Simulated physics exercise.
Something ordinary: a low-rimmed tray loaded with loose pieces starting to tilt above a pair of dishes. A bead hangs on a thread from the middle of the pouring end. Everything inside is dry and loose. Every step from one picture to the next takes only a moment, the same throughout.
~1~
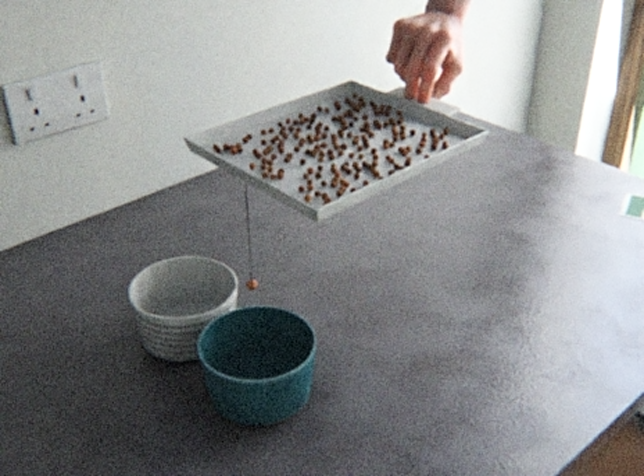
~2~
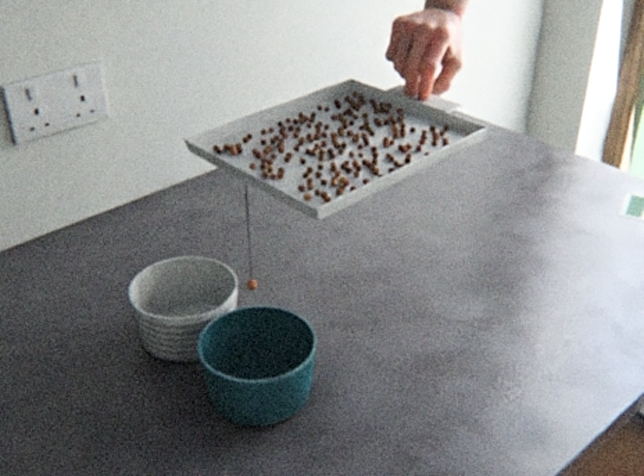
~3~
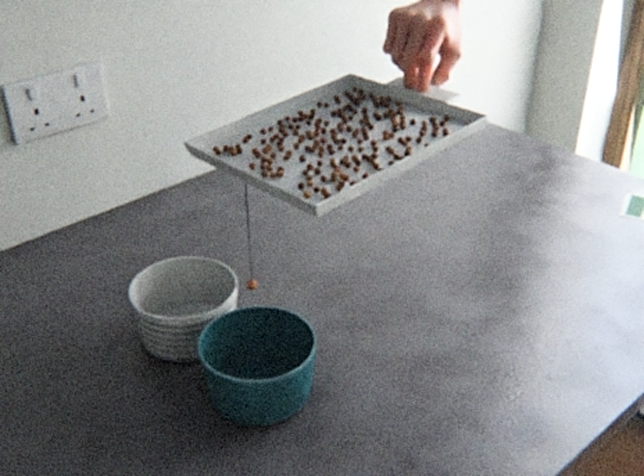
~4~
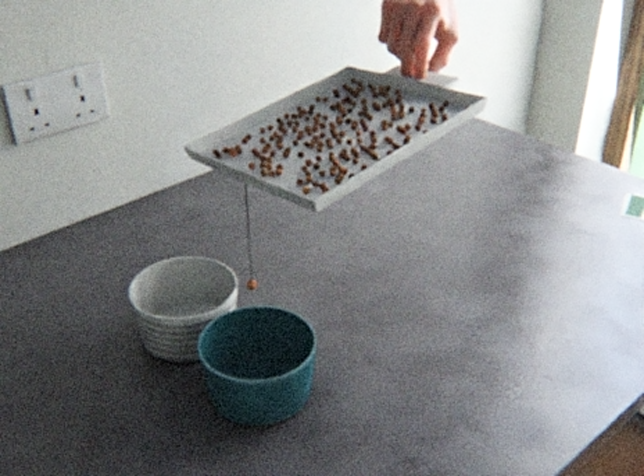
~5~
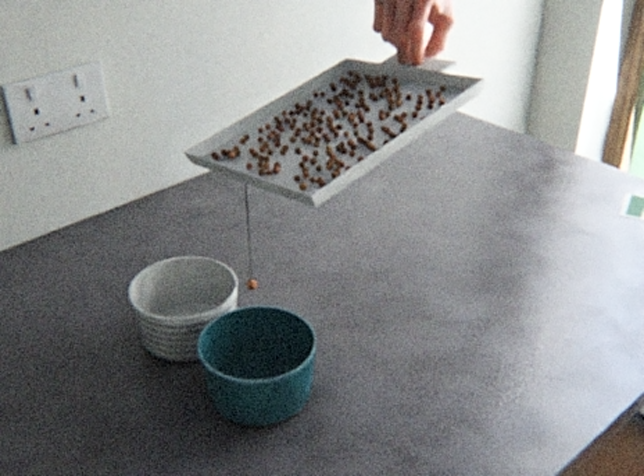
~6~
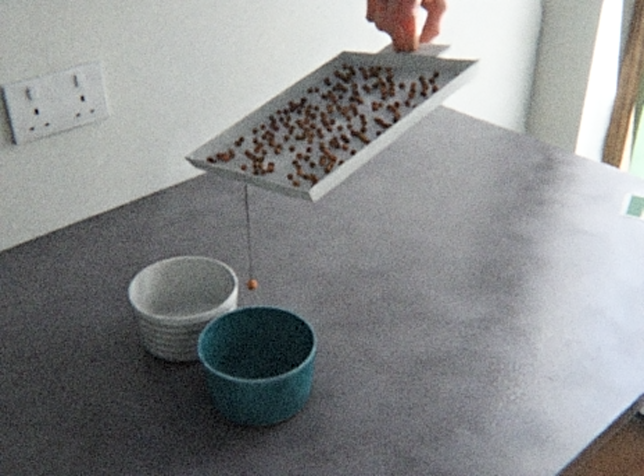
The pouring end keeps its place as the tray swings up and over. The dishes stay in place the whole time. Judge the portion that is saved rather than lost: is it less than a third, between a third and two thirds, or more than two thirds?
Lands in the middle range.
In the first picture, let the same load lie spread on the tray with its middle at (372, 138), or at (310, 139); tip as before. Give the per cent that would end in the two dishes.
You'd see roughly 40 per cent first and roughly 50 per cent second.
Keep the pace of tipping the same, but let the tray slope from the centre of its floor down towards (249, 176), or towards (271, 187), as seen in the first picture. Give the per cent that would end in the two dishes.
I'd say roughly 90 percent with the first slope, 90 percent with the other.
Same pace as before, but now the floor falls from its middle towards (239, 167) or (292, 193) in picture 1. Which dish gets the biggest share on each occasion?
For the first place you'd get the left-placed dish, for the second the right-placed dish.
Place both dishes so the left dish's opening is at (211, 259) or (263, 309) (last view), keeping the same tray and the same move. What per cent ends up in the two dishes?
In turn 100 and 0 in a hundred.
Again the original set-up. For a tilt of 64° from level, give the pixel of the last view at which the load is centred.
Roughly at (221, 173).
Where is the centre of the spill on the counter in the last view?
It's centred close to pixel (215, 280).
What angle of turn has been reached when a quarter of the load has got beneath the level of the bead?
About 75 degrees.
Just after the last frame, tray tipped steeply; the larger part on the tray; about a tenth in the left dish; just a few outside both; about a tenth in the air.
A moment on, tray tipped past a quarter turn; about a tenth on the tray; roughly half in the left dish; roughly a third outside both; about a tenth in the air.
Further on, tray tipped past a quarter turn; roughly half in the left dish; roughly half outside both.
When it is over, tray tipped past a quarter turn; not one in the right dish; roughly half in the left dish; roughly half outside both.
